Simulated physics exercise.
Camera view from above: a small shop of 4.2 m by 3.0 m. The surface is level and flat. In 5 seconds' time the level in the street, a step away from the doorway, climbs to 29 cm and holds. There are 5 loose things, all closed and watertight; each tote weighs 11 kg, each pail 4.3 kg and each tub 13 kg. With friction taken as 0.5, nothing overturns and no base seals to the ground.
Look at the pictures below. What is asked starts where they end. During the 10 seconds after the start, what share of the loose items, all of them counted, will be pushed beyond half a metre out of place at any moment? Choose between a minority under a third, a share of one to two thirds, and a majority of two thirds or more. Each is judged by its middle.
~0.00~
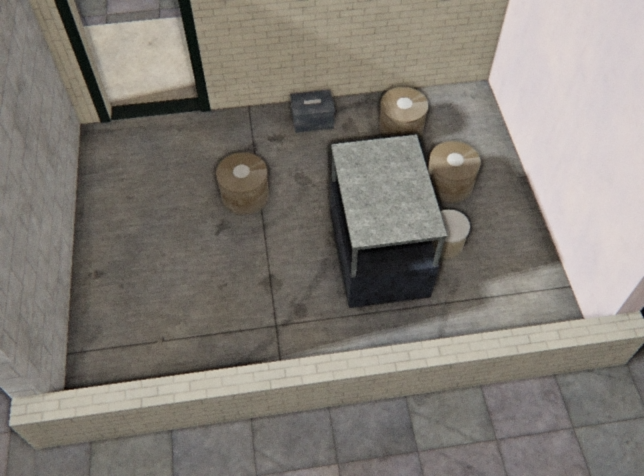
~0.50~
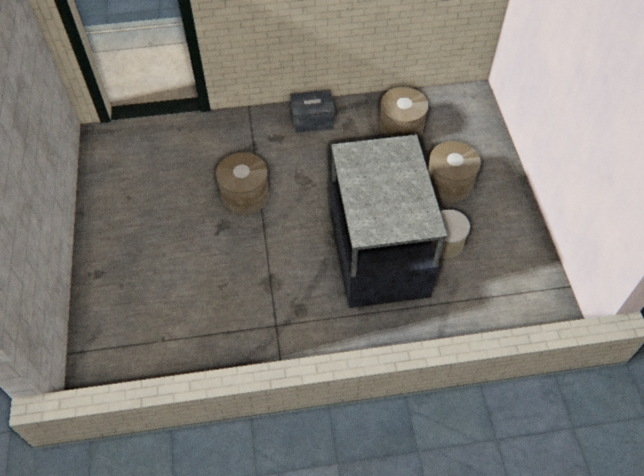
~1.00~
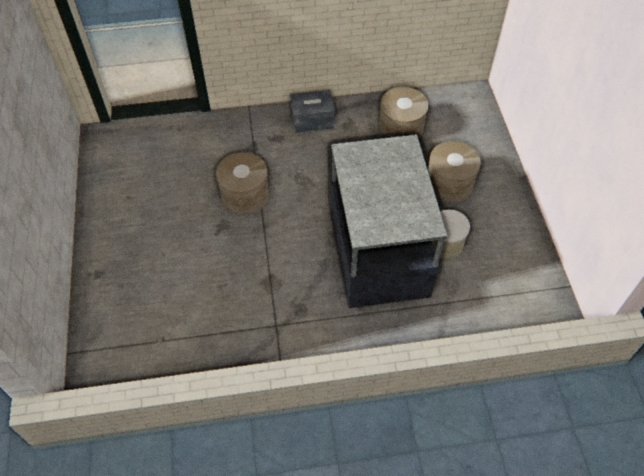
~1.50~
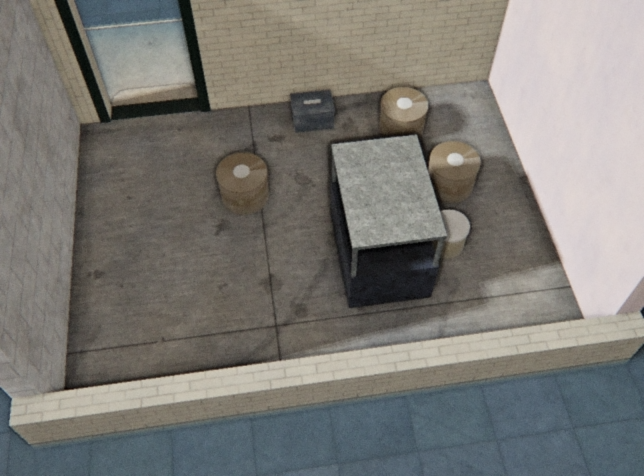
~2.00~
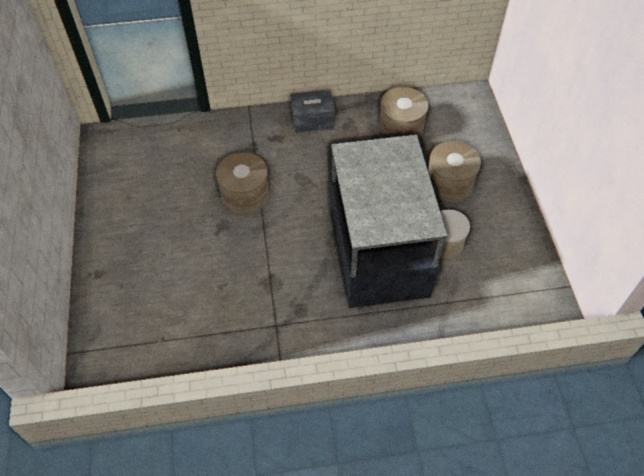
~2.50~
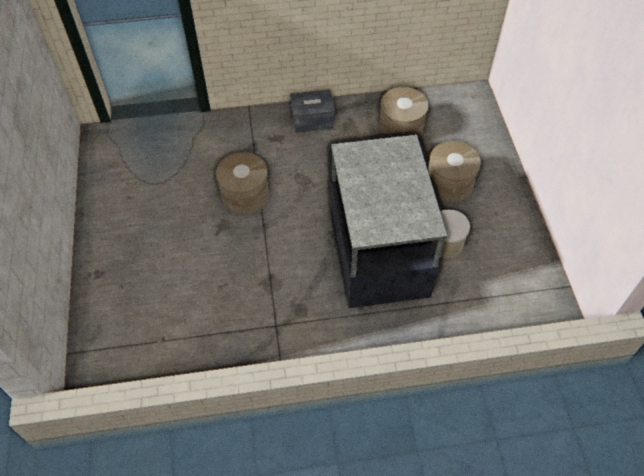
A minority under a third.
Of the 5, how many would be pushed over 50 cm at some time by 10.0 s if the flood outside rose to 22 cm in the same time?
Count: 0.
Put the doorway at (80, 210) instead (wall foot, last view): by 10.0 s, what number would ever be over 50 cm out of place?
That would give 5.
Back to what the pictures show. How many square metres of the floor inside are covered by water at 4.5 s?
Roughly 6.0 m2 of it is wet.
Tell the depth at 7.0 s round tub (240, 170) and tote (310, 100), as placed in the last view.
Depth approx. 6 cm / 1 cm.
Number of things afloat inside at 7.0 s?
Count: 0.
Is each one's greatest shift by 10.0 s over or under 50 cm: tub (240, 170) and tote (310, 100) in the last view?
The first is beyond the limit and the second is within the limit.
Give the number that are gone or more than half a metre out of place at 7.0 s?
By that point, 1.
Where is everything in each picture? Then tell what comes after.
A tote at (312, 102) rests on the ground; a pail at (451, 225) rests on the ground; 0.0 m2 under water; 0 of 5 have shifted, in the first picture.
A tote at (312, 102) rests on the ground; a pail at (451, 225) rests on the ground; 0.0 m2 under water; 0 of 5 have shifted, in the second picture.
A tote at (312, 102), on the bottom; a pail at (451, 225) rests on the ground; 0.0 m2 under water; 0 of 5 have shifted, in the third picture.
A tote at (312, 102) rests on the ground; a pail at (451, 225) rests on the ground; 0.0 m2 under water; 0 of 5 have shifted, in the fourth picture.
A tote at (312, 102) rests on the ground; a pail at (451, 225), on the bottom; water covers 0.1 m2; 0 of 5 have shifted, in the fifth picture.
A tote at (312, 102), on the bottom; a pail at (451, 225), on the bottom; 0.5 m2 under water; 0 of 5 have shifted, in the sixth picture.
After 3.5 s 0 of 5 are over 50 cm from their spots; 0 afloat.
After 4.5 s 0 of 5 are over 50 cm from their spots; 0 afloat.
After 7.0 s 1 of 5 are over 50 cm from their spots; 0 afloat.
After 10.0 s 1 of 5 are over 50 cm from their spots, and 1 have been at some point; 4 afloat.
